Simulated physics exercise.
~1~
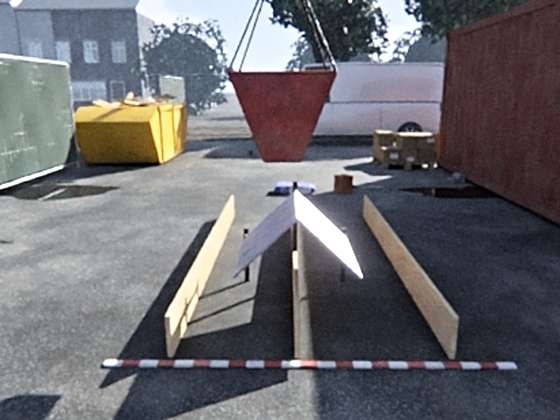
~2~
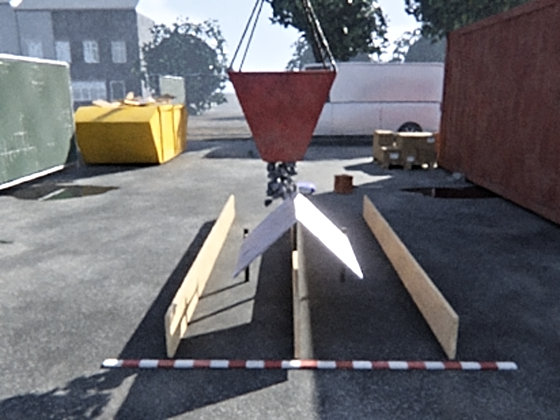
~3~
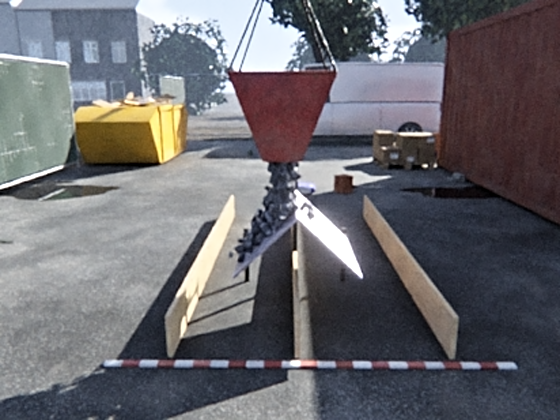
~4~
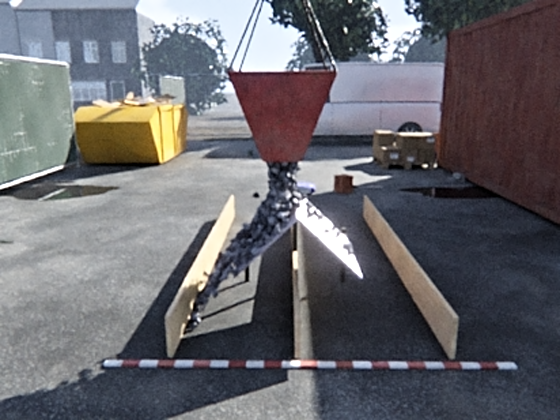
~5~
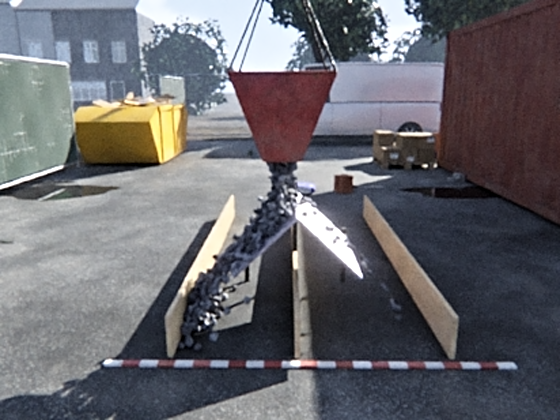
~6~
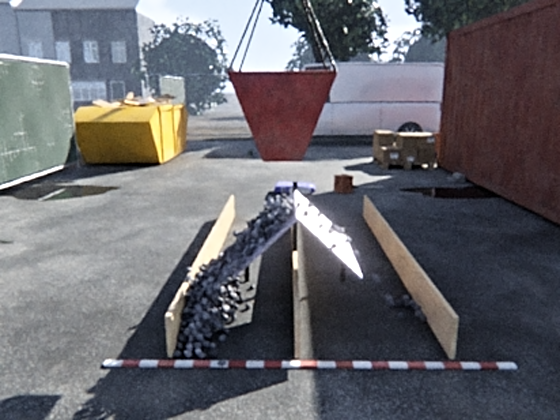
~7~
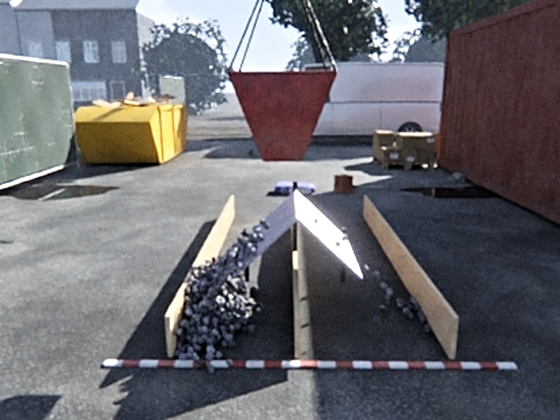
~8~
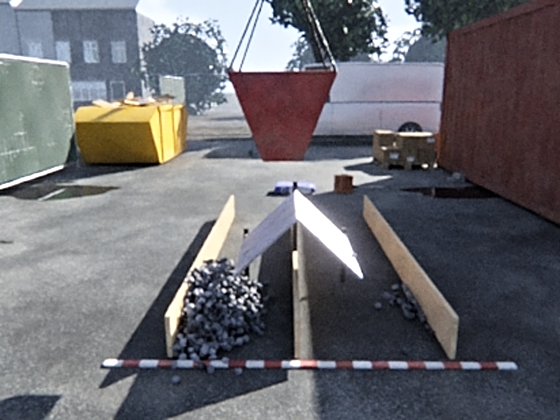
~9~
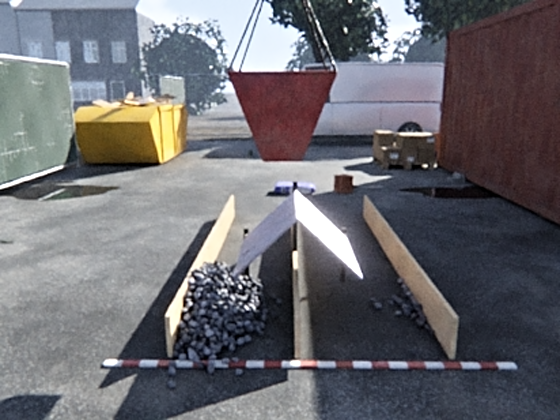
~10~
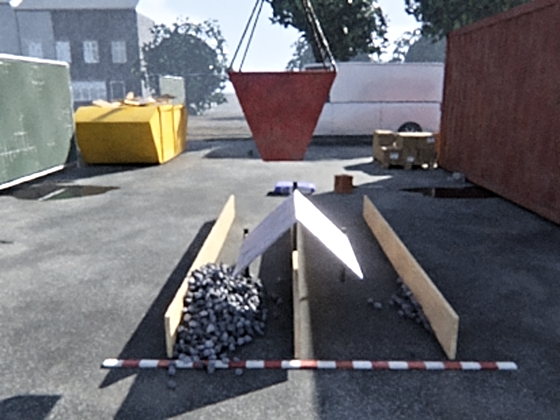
A paved yard is seen from a fixed, slightly raised viewpoint, with a yellow skip at left, a rust-red container at right and buildings and trees behind. A red hopper hangs above a pale, tent-shaped steel plate set between two wooden planks, with a red and white staff lying in front. Dark grey stones pour from the hopper's bottom and strike the ridge. Most slide down the left slope into the left bay, while a few scatter to the right. The hopper empties, the steel clears, and a large heap rests at left with a small scattering at right.
